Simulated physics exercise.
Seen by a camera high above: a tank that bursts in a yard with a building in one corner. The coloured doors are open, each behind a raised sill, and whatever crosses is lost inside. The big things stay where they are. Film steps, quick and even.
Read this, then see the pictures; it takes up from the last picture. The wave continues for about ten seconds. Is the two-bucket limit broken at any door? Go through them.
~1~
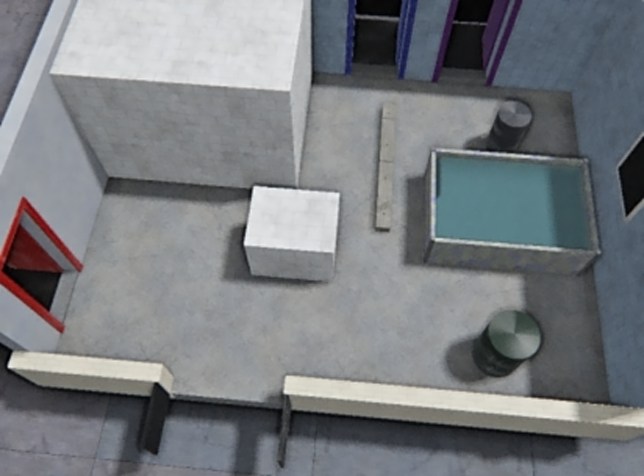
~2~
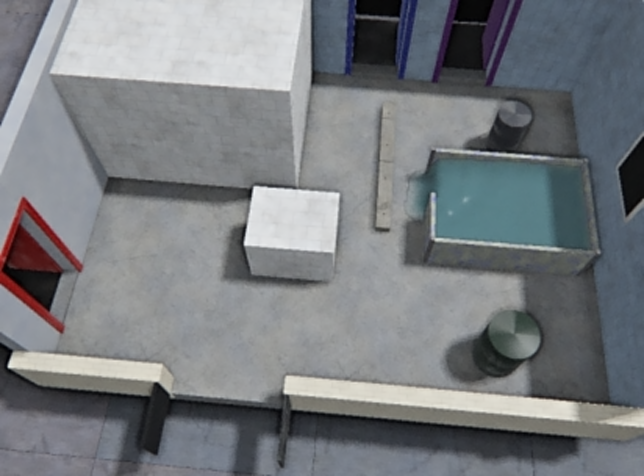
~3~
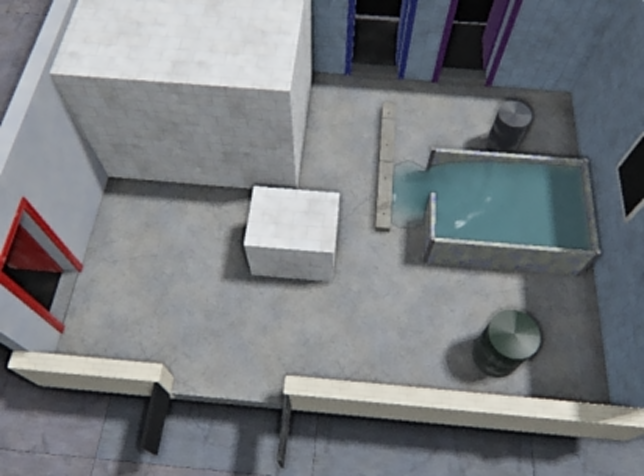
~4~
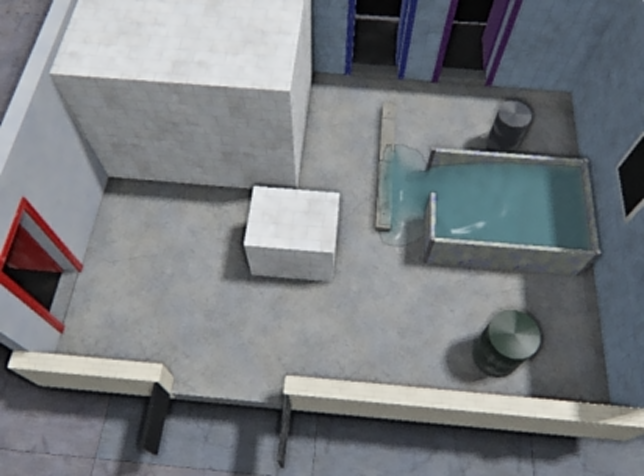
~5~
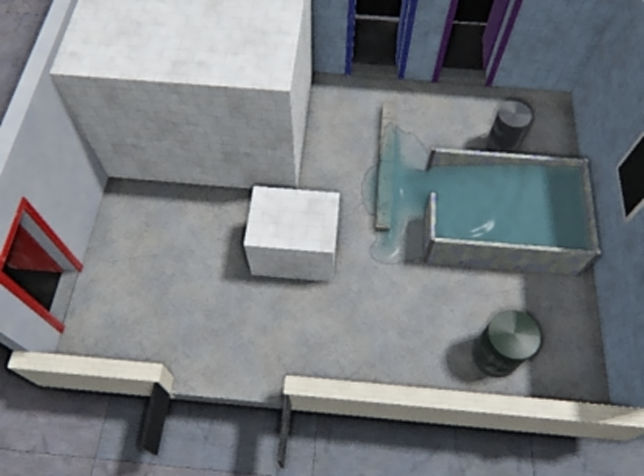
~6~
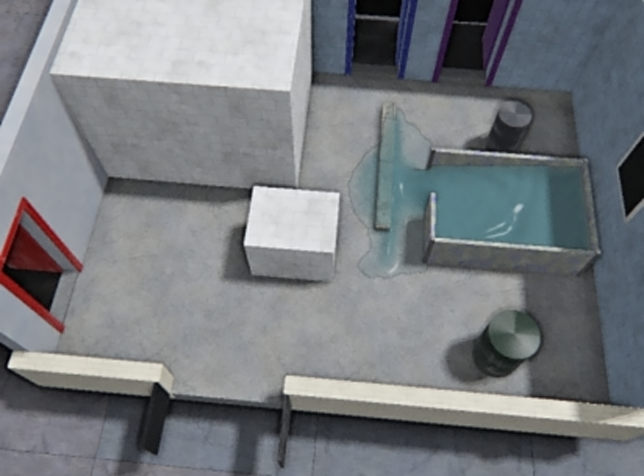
Going through them: The red door keeps to it, the purple door keeps to it, the blue door breaks it.
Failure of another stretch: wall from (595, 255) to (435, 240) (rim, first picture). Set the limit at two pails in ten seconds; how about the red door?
Result for the red door: It ends up above.
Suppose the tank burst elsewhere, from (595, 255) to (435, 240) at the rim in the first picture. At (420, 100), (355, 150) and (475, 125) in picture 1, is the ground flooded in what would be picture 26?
Bone-dry, bone-dry, bone-dry.
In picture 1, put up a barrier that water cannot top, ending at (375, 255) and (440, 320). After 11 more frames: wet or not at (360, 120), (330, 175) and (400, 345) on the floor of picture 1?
Listed order: Swamped, swamped, spared.
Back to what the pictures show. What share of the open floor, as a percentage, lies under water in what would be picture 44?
Around 80 percent of it.
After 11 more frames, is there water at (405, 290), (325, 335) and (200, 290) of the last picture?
Point 1: Drenched; point 2: Drenched; point 3: Not wet.
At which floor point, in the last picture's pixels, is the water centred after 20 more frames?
I'd point to (437, 208).
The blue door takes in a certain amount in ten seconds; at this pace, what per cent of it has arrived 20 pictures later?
Roughly 35 percent.
A moment on, water covers 30 % of the floor; the red door not reached, the purple door wet at the sill, nothing in, the blue door wet at the sill, nothing in.
Next, water covers 45 % of the floor; the red door not reached, the purple door wet at the sill, nothing in, the blue door under two buckets in.
Then, water covers 55 % of the floor; the red door not reached, the purple door wet at the sill, nothing in, the blue door over two buckets in.
Later, water covers 80 % of the floor; the red door wet at the sill, nothing in, the purple door under two buckets in, the blue door over two buckets in.
In the end, water covers 95 % of the floor; the red door wet at the sill, nothing in, the purple door under two buckets in, the blue door far over two buckets in.
